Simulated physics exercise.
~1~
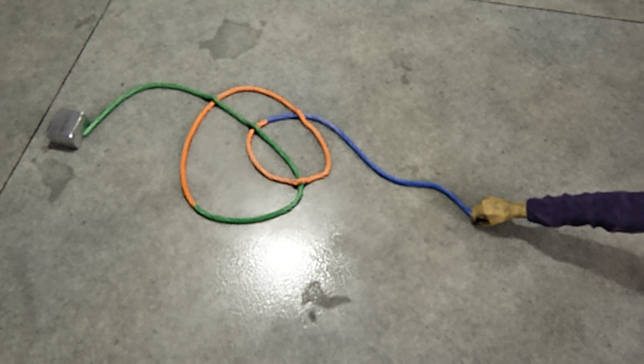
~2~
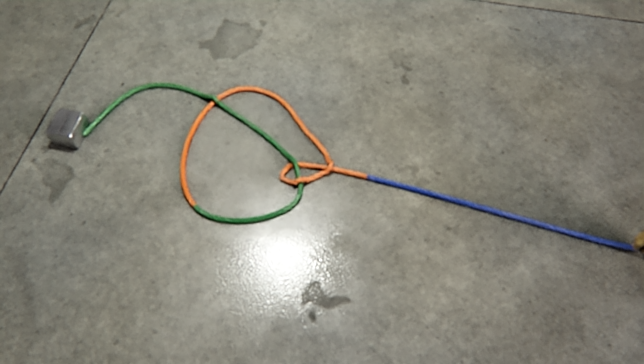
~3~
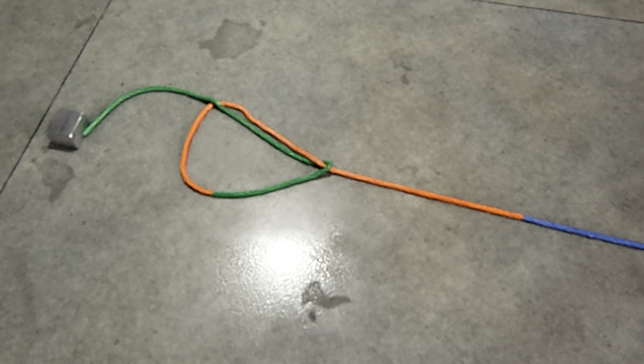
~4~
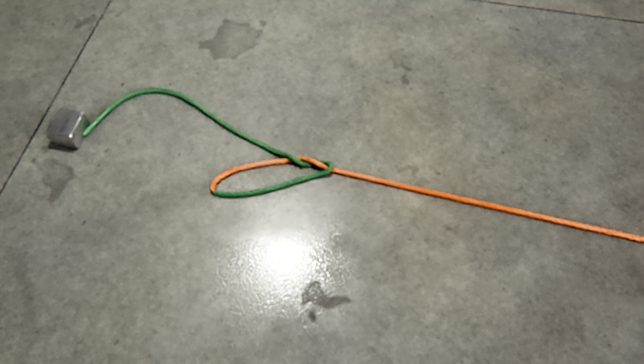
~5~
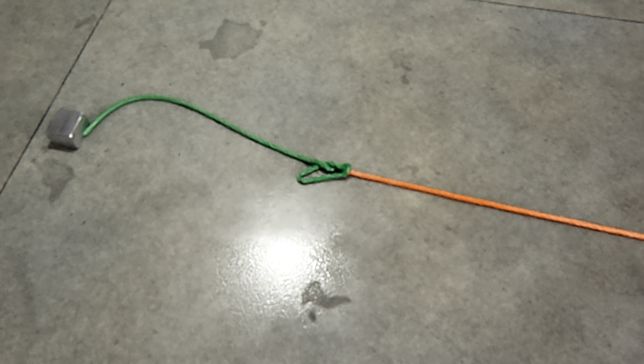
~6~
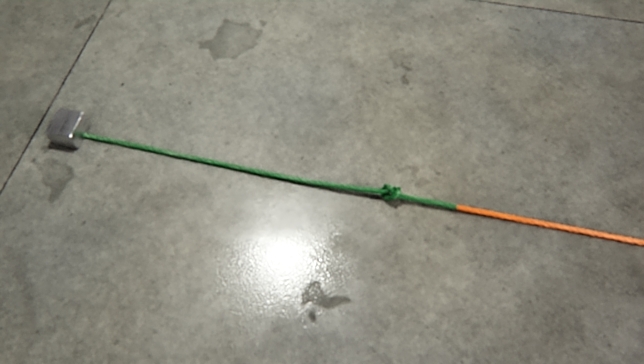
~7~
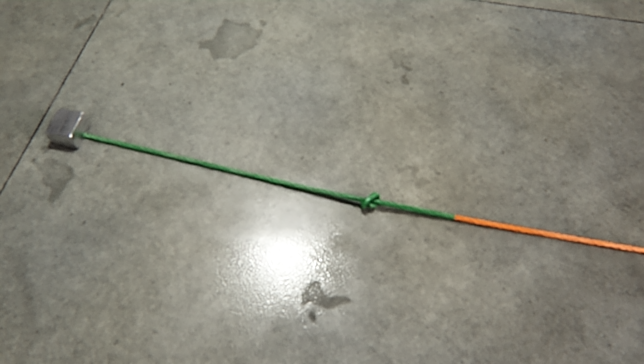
We see a looped green, orange and blue rope on a concrete floor, its left end fixed to a small cylinder, as a hand pulls the blue end rightward; the loops shrink and close, and the rope straightens with a small tight knot in its green part.
